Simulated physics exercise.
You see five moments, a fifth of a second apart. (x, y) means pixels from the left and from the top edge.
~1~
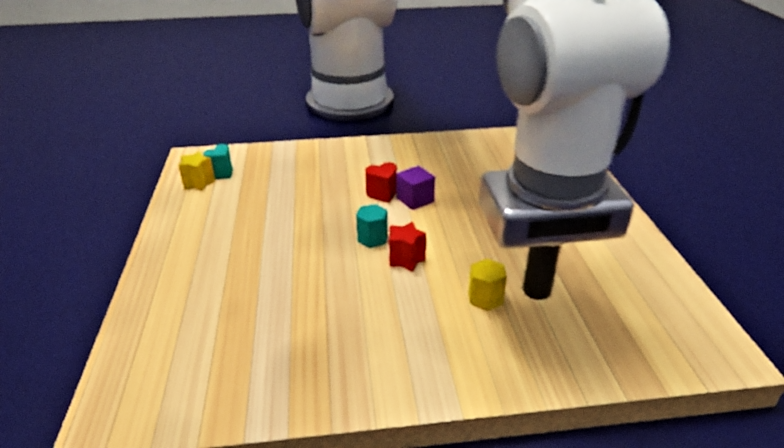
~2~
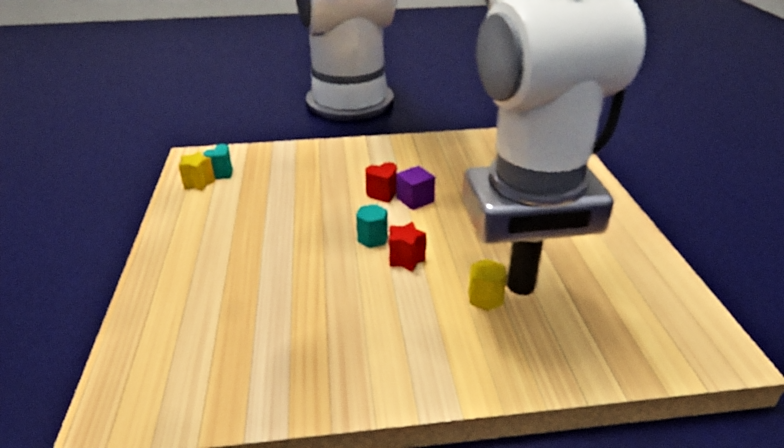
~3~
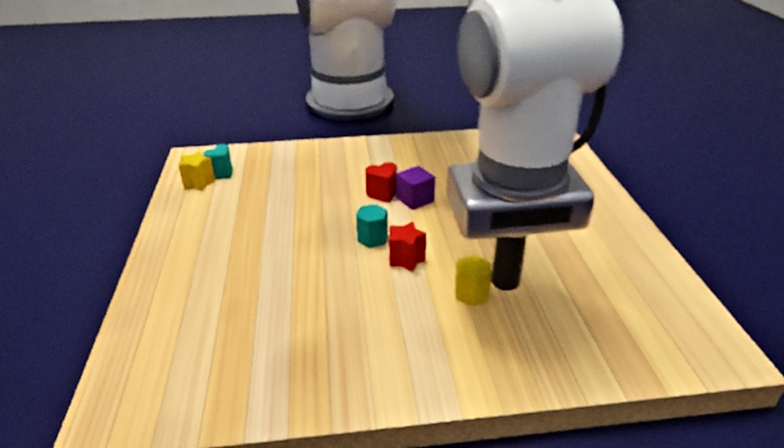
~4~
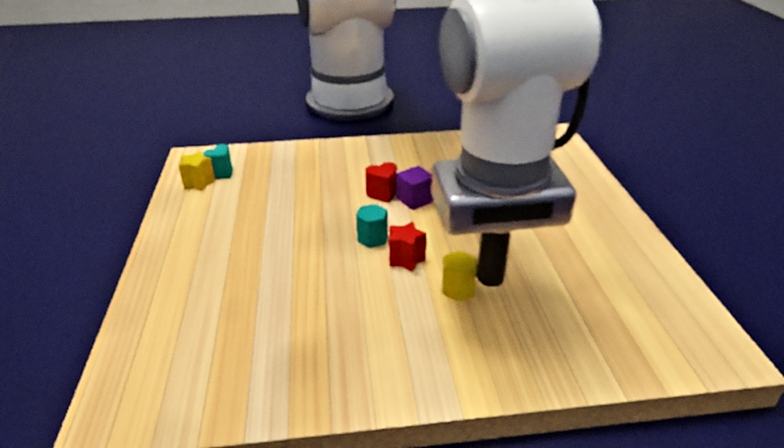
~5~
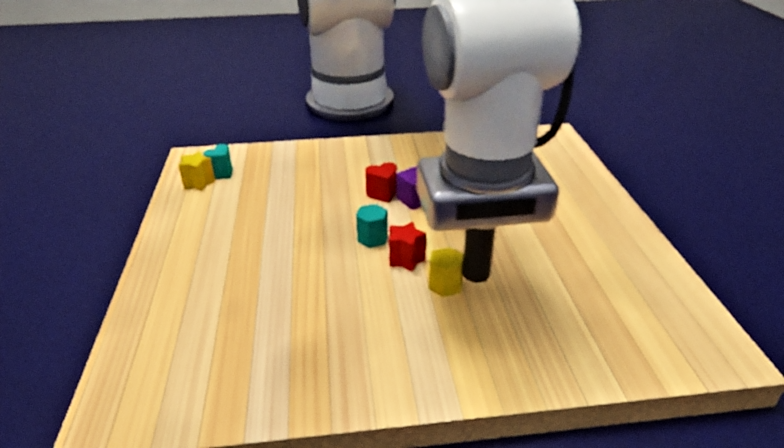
A robot arm with a black rod pushing a yellow hexagonal block left across a wooden board toward a red star-shaped block.
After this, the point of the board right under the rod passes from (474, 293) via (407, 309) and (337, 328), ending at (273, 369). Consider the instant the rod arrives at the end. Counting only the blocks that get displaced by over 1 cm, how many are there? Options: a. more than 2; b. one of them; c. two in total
I'll go with b - one of them.
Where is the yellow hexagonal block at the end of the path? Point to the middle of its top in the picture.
Somewhere near (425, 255).
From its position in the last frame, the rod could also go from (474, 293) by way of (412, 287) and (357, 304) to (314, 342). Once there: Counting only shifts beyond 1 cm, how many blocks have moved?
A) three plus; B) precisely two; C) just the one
I'll go with B - precisely two.
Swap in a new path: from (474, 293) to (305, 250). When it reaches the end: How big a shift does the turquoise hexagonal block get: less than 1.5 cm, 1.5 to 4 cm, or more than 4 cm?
It ends 1.5 to 4 cm away.
On the path given first. One third of the way, rod (407, 290); yellow hexagonal block (425, 255), turned 60° clockwise.
Two thirds of the way, rod (335, 309); yellow hexagonal block (425, 255), turned 60° clockwise.
At the end, rod (270, 350); red star-shaped block in place; yellow hexagonal block (425, 255), turned 60° clockwise.
